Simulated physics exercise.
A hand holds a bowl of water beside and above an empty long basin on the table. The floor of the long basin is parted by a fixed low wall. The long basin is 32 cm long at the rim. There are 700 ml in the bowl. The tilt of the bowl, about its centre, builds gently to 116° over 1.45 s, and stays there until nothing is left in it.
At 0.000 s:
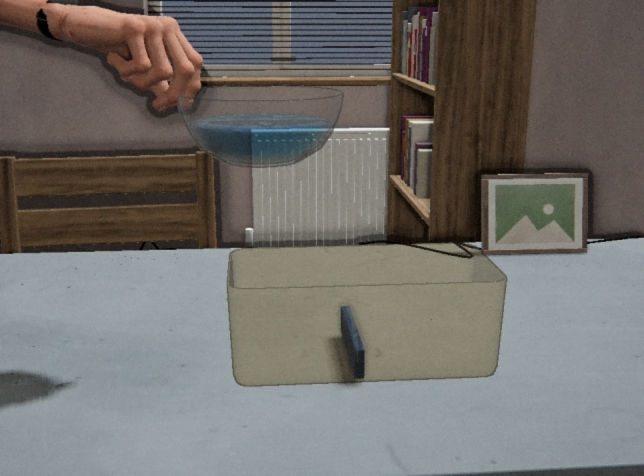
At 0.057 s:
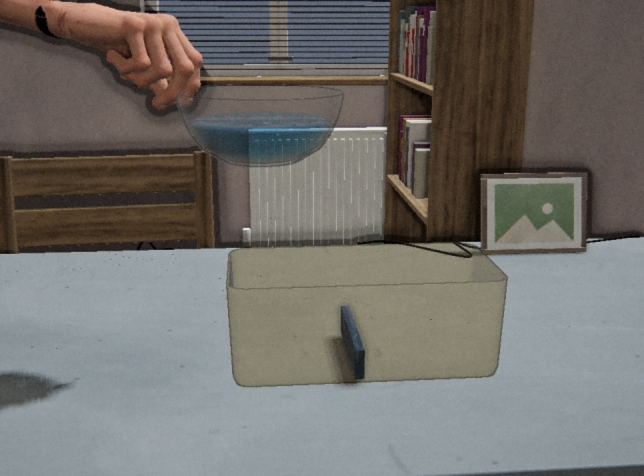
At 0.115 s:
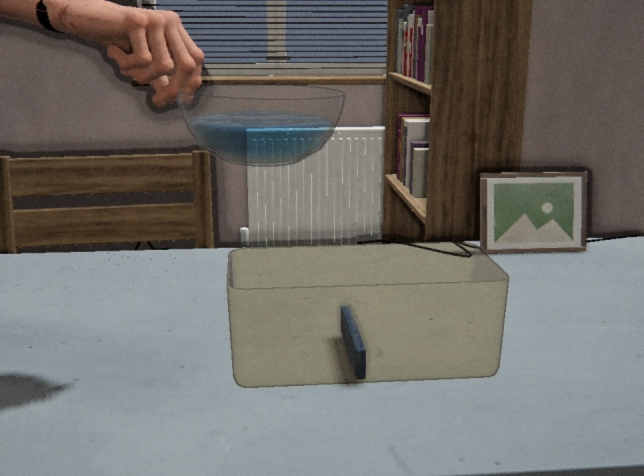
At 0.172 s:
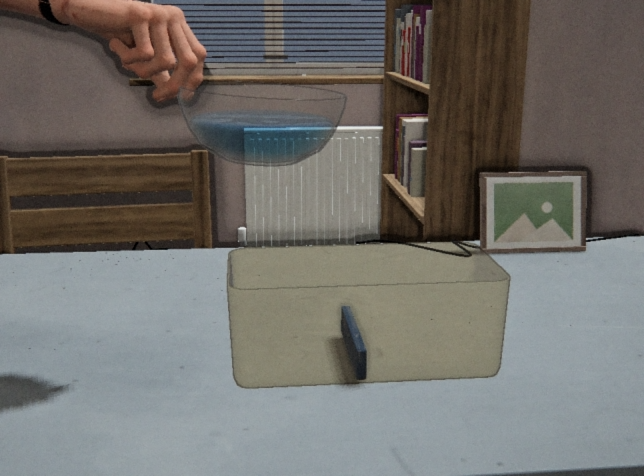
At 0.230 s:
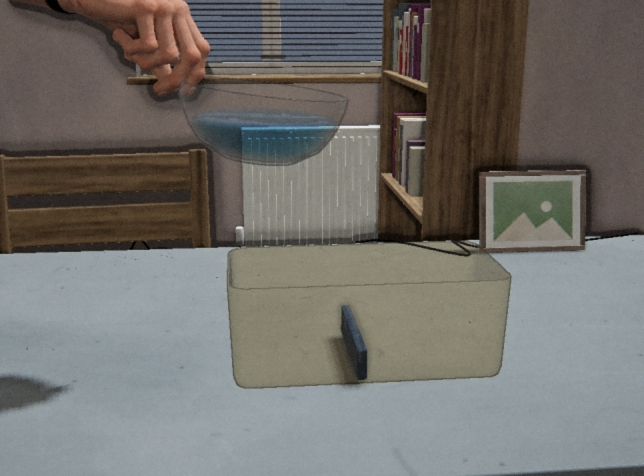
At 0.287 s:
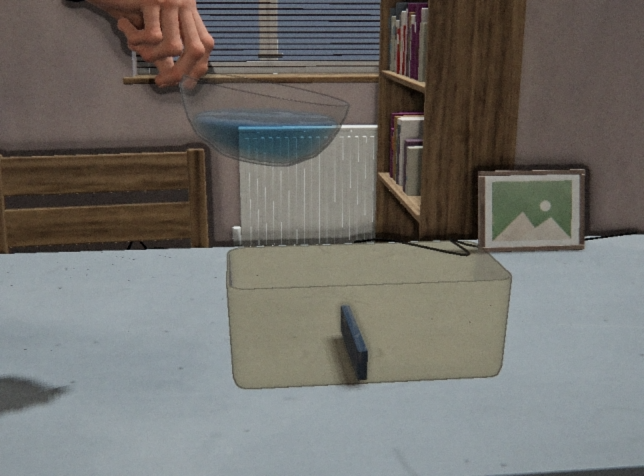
Above a table, a hand slowly tilts a glass bowl of blue water slightly rightward.
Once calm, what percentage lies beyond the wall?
About 78 per cent.
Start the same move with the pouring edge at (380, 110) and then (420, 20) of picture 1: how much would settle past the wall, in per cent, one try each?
In turn about 90 and 65 per cent.
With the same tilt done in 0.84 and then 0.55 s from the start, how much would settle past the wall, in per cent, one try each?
First 65, then 60 per cent.
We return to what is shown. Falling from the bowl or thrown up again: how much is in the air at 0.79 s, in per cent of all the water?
About 36 per cent.
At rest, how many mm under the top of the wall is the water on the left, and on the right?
Some 30 mm on the left and 14 mm on the right.
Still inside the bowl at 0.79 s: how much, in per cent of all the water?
Near 48 in a hundred.
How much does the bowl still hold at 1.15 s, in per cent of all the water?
About 0 per cent.
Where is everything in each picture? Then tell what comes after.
It leans 0°; its right rim is at (342, 94); the water meets the walls at (189, 122) and (333, 121); the long basin's rim runs from (229, 269) to (490, 262); the wall's top is at (352, 328), in the first frame.
It leans 0°; its right rim is at (342, 94); the water meets the walls at (188, 120) and (333, 120), in the second frame.
It leans 2°; its right rim is at (344, 95); the water meets the walls at (188, 119) and (333, 120), in the third frame.
It leans 4°; its right rim is at (345, 97); the water meets the walls at (188, 117) and (335, 120), in the fourth frame.
It leans 7°; its right rim is at (347, 100); the water meets the walls at (190, 116) and (337, 119), in the fifth frame.
It leans 11°; its right rim is at (348, 105); the water meets the walls at (191, 116) and (338, 119), in the sixth frame.
By 0.79 s the tilt is 66° and 48 per cent is still to pour, 0 is left of the wall and 16 right of it.
By 1.15 s the tilt is 104° and 0 per cent is still to pour, 17 is left of the wall and 78 right of it.
By 1.53 s the tilt is 116° and 0 per cent is still to pour, 20 is left of the wall and 79 right of it.
By 1.95 s the tilt is 116° and 0 per cent is still to pour, 21 is left of the wall and 78 right of it.
At rest 21 per cent lies left of the wall, 78 right of it and 1 outside.
